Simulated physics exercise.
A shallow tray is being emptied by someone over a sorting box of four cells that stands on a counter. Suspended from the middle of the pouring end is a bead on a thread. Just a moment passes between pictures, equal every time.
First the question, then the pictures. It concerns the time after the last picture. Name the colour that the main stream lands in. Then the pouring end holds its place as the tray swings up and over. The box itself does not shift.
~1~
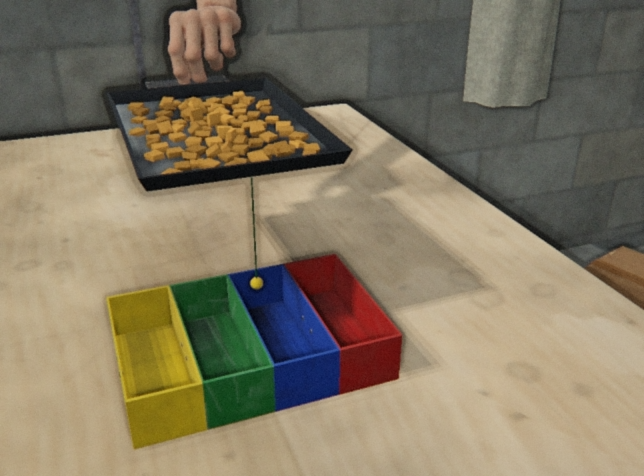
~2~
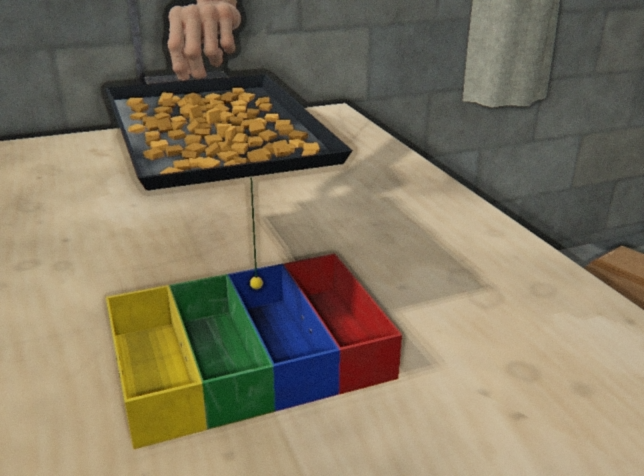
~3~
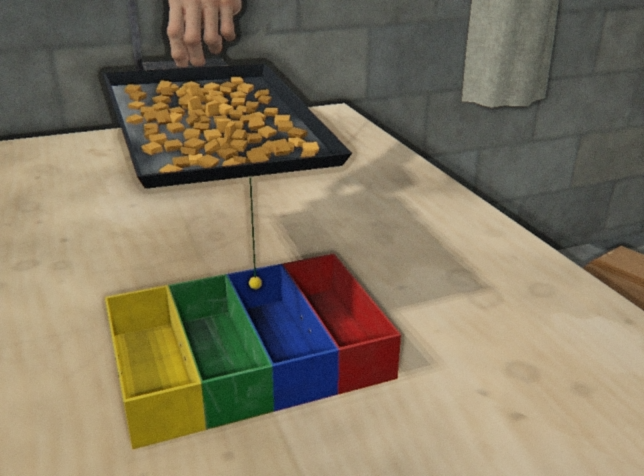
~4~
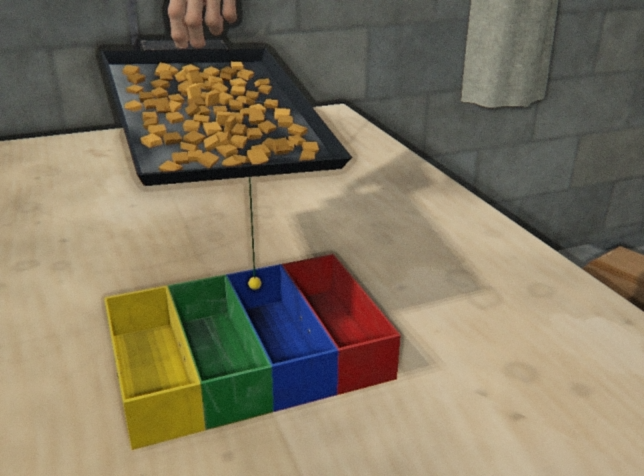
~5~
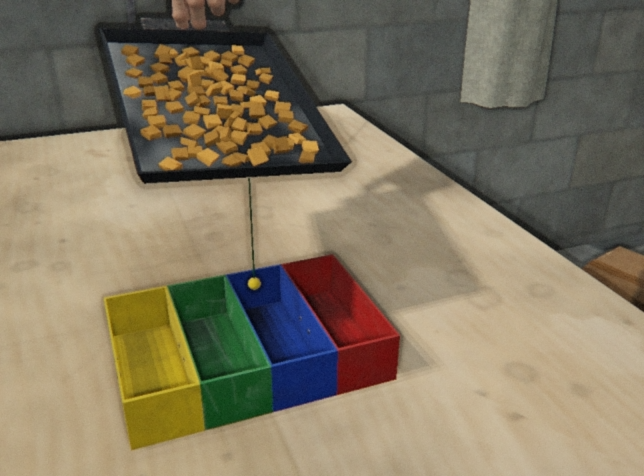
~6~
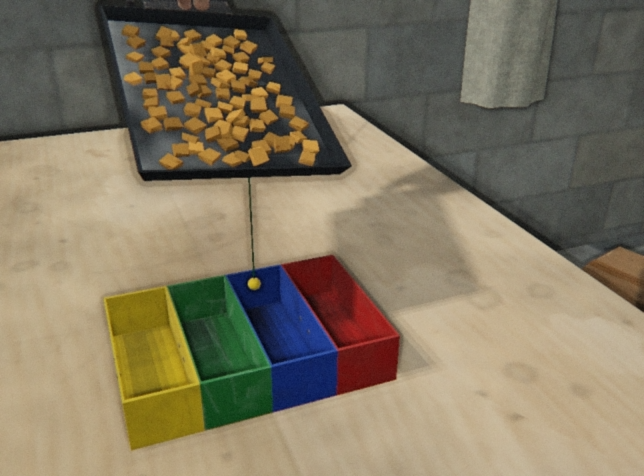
Red.
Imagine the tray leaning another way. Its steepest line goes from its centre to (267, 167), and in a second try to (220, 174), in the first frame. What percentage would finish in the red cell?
40 and 0 per cent, in that order.
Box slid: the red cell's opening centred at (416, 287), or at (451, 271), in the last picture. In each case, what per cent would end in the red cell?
About 10 per cent first, then about 0 per cent.
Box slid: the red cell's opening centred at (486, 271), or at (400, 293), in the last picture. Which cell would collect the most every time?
For the first spot the answer is yellow, and for the second spot it is that blue cell.
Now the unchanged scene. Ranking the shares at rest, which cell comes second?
The blue one.
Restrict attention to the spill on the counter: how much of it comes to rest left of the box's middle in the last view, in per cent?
0 per cent or thereabouts.
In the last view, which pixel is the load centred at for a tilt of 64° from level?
The centre of the load shows up near (292, 150) in the last view.
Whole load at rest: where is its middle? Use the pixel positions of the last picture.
(343, 339).
Shortly afterwards, tray tipped steeply; all but a few on the tray; a little falling or outside the box.
Next, tray tipped past a quarter turn; near half in the red cell; near a quarter in the blue cell; only a few in the green cell; near a third falling or outside the box.
Some moments later, tray tipped past a quarter turn; near half in the red cell; near a quarter in the blue cell; only a few in the green cell; near a quarter falling or outside the box.
In the end, tray tipped past a quarter turn; near half in the red cell; near a quarter in the blue cell; only a few in the green cell; none at all in the yellow cell; near a quarter outside the box.
